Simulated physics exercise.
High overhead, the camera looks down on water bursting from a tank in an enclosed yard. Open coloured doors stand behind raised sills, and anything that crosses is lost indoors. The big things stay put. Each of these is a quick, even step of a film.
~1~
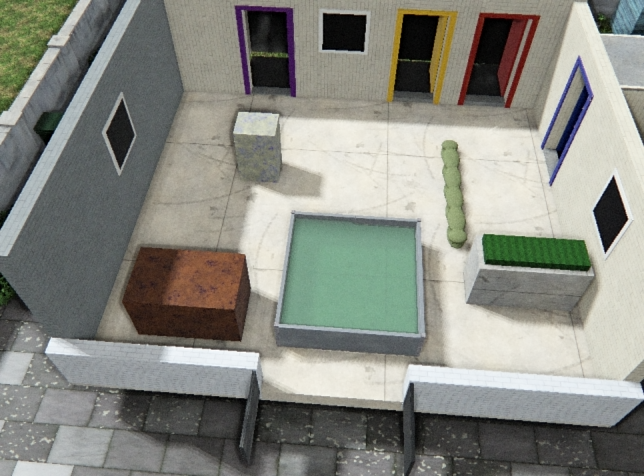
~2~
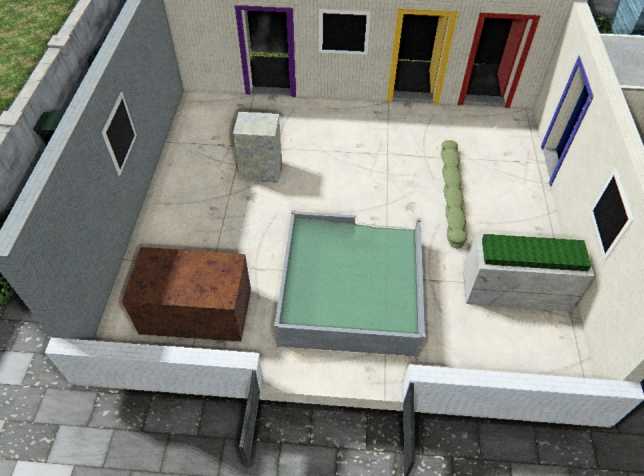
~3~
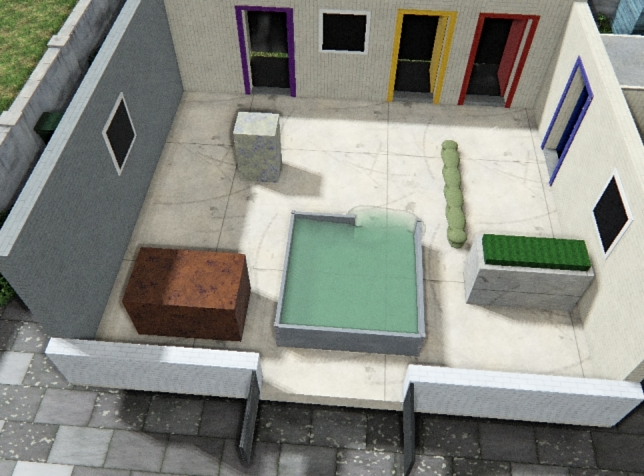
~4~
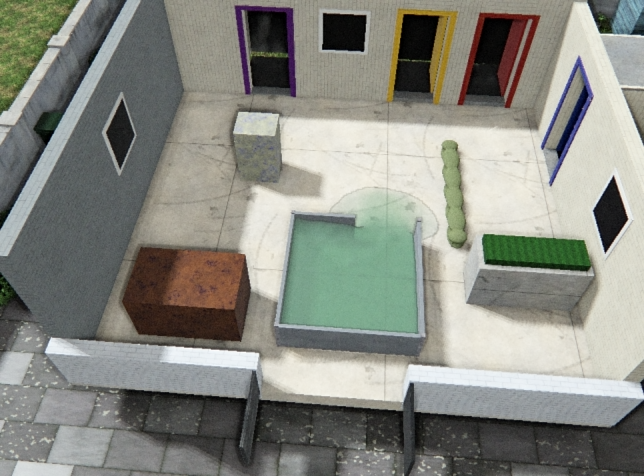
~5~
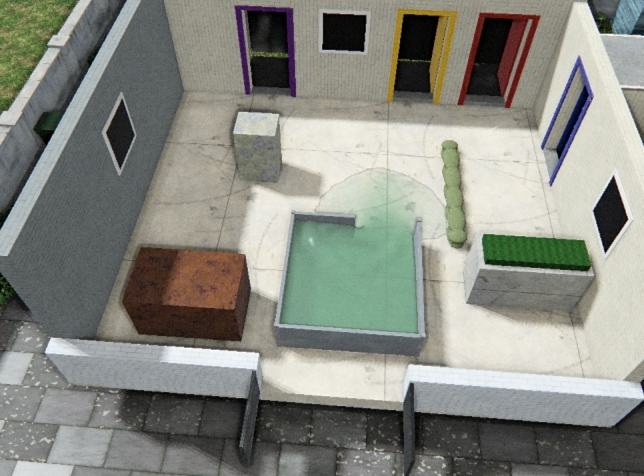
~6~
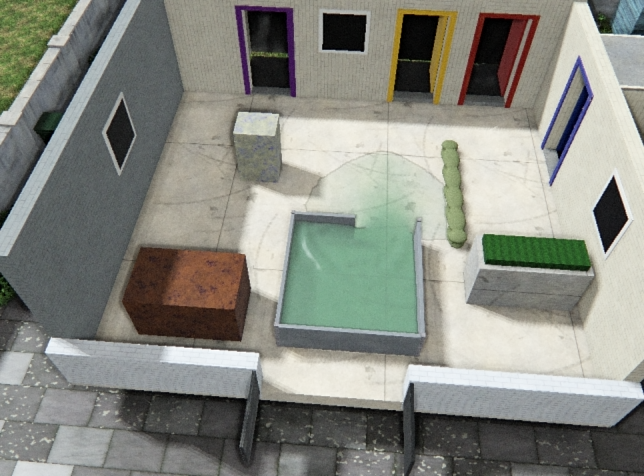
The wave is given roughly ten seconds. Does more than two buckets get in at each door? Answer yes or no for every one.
Yellow door: Yes, red door: No, blue door: No, purple door: Yes.
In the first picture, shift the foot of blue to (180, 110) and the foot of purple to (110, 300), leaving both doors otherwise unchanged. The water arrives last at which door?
That'd be the purple-painted one.
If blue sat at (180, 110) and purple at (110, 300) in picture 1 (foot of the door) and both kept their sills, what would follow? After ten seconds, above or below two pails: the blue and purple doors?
What you'd see: The blue door tops the limit and the purple door stays within the limit.
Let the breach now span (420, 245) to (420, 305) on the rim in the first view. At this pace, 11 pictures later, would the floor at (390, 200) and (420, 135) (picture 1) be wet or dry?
As listed: Covered, clear.
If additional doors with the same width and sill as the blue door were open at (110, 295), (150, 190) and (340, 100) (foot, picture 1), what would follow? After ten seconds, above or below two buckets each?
Falls short; falls short; exceeds the limit.
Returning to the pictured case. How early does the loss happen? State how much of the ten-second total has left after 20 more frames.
That comes to 55 per cent, as I work it out.
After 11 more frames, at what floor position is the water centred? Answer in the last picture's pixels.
Close to (365, 237), I reckon.
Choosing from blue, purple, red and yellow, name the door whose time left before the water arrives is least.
It's the one in yellow.
A moment on, water covers 20 % of the floor; the yellow door wet at the sill, nothing in, the red door not reached, the blue door not reached, the purple door not reached.
Next, water covers 25 % of the floor; the yellow door under two buckets in, the red door wet at the sill, nothing in, the blue door not reached, the purple door not reached.
Then, water covers 35 % of the floor; the yellow door far over two buckets in, the red door wet at the sill, nothing in, the blue door not reached, the purple door under two buckets in.
Later, water covers 55 % of the floor; the yellow door far over two buckets in, the red door wet at the sill, nothing in, the blue door wet at the sill, nothing in, the purple door over two buckets in.
In the end, water covers 80 % of the floor; the yellow door far over two buckets in, the red door wet at the sill, nothing in, the blue door wet at the sill, nothing in, the purple door over two buckets in.
